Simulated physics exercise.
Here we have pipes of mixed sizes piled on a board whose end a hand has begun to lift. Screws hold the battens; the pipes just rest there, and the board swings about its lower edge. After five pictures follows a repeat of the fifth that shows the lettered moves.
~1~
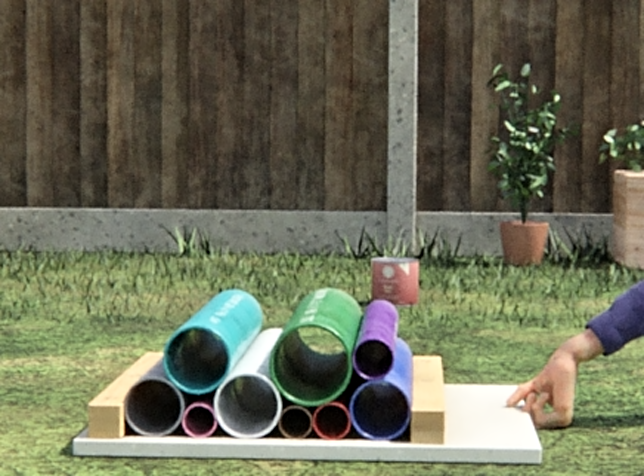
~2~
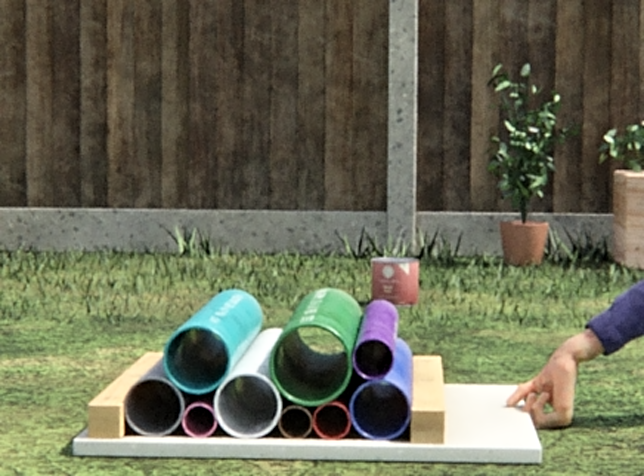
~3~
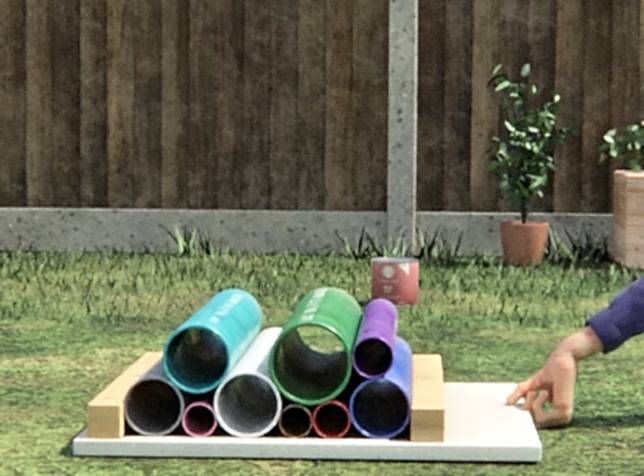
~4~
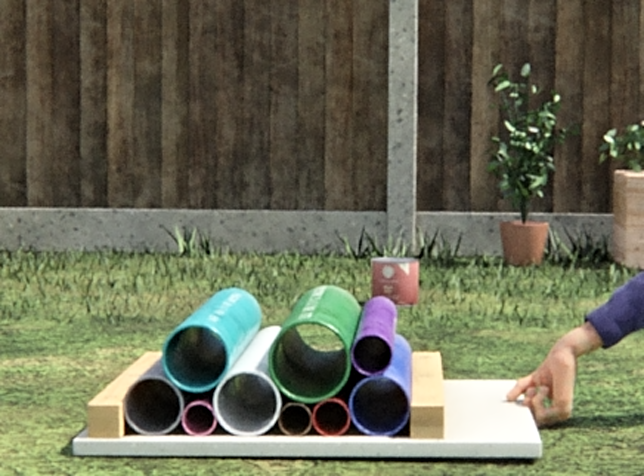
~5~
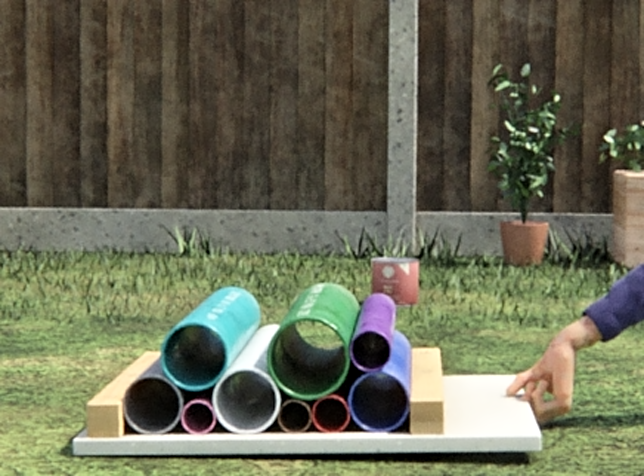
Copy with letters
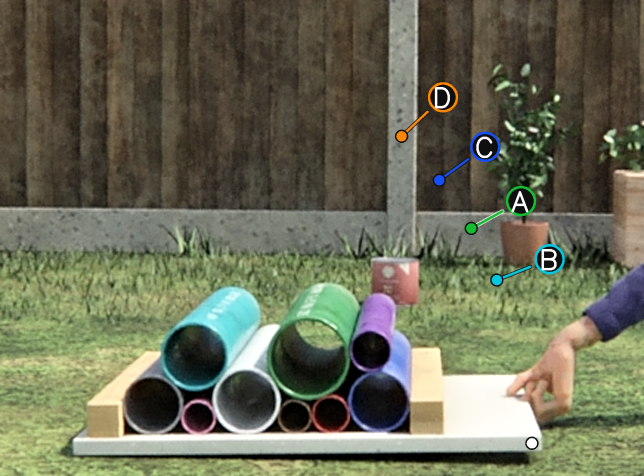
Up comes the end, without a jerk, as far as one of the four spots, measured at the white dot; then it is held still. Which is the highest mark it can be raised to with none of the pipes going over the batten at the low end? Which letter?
The highest mark that will do is C.
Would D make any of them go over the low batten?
At D: Yes.
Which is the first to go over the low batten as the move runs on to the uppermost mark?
First is the turquoise one.
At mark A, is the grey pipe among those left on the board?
Yes.
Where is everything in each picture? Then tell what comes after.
The first picture shows red pipe (332, 422); blue pipe (380, 410); green pipe (311, 365).
The second picture shows green pipe (311, 364); turquoise pipe (197, 359).
The third picture shows board (317, 401); blue pipe (380, 408).
The fourth picture shows board (317, 399); grey pipe (153, 405).
The fifth picture shows board (316, 396); grey pipe (152, 405).
On the copy, A at (472, 228); B at (497, 280); C at (439, 180); D at (402, 137); the white dot at (532, 443).
On C. First, board at 20°.
Then, board at 37°.
Finally, board at 37°, none over the low batten.
By contrast, A none over the low batten; B none over the low batten; D one over the low batten (turquoise).
